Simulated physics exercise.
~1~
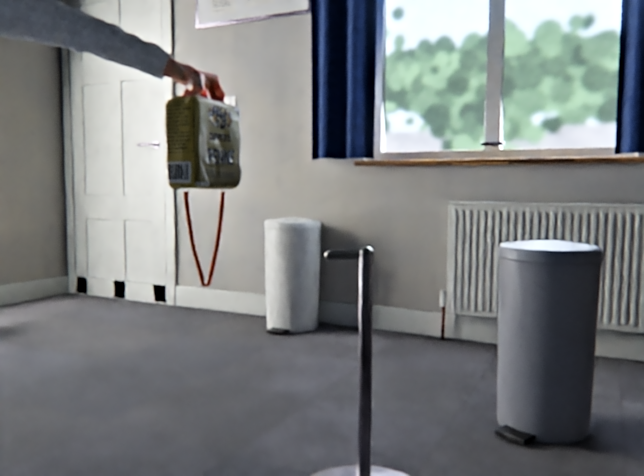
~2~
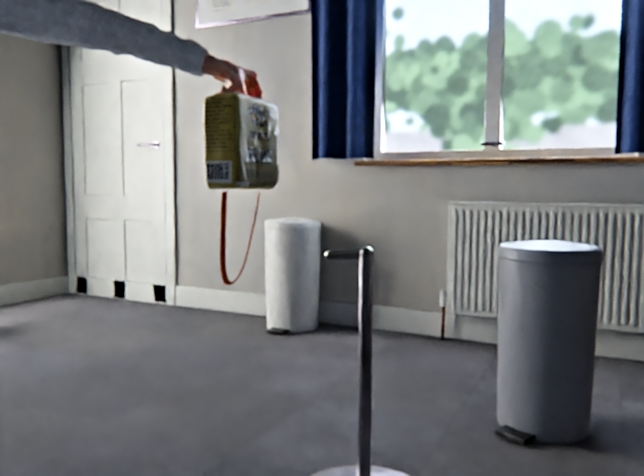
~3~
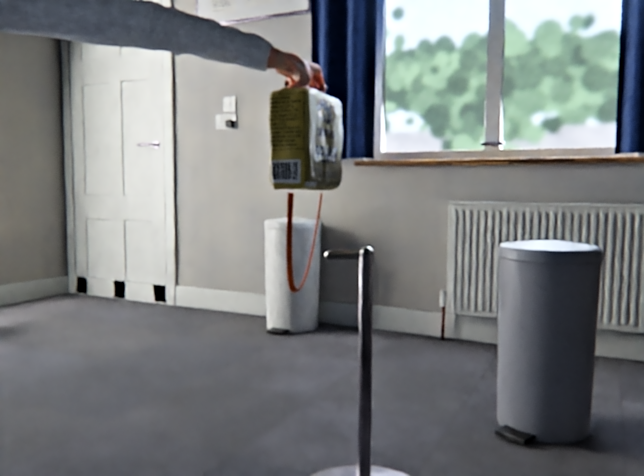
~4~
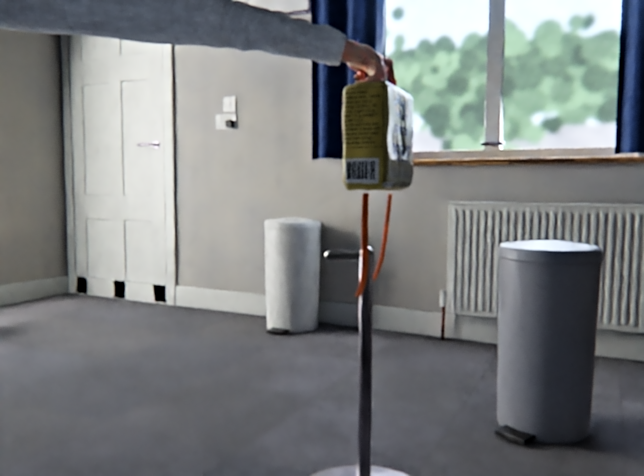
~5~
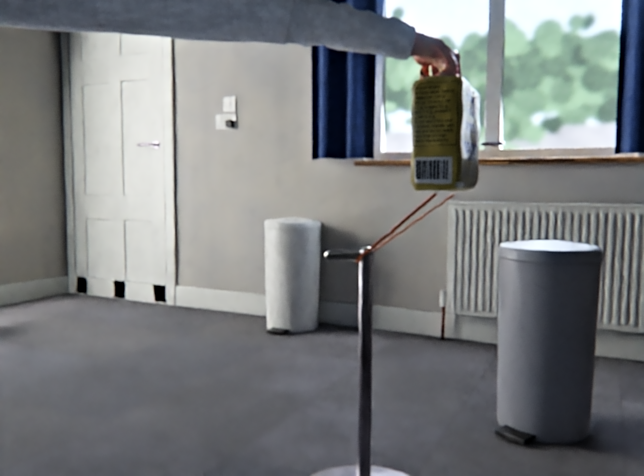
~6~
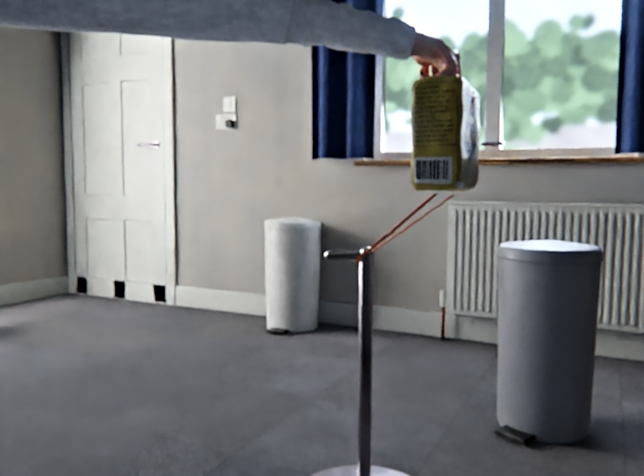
A hand carried a yellow sack to the right across a room, its red ribbon loop dangling below, until the loop caught on the hook of a metal post and pulled tight, and the hand stopped with the sack just past it.
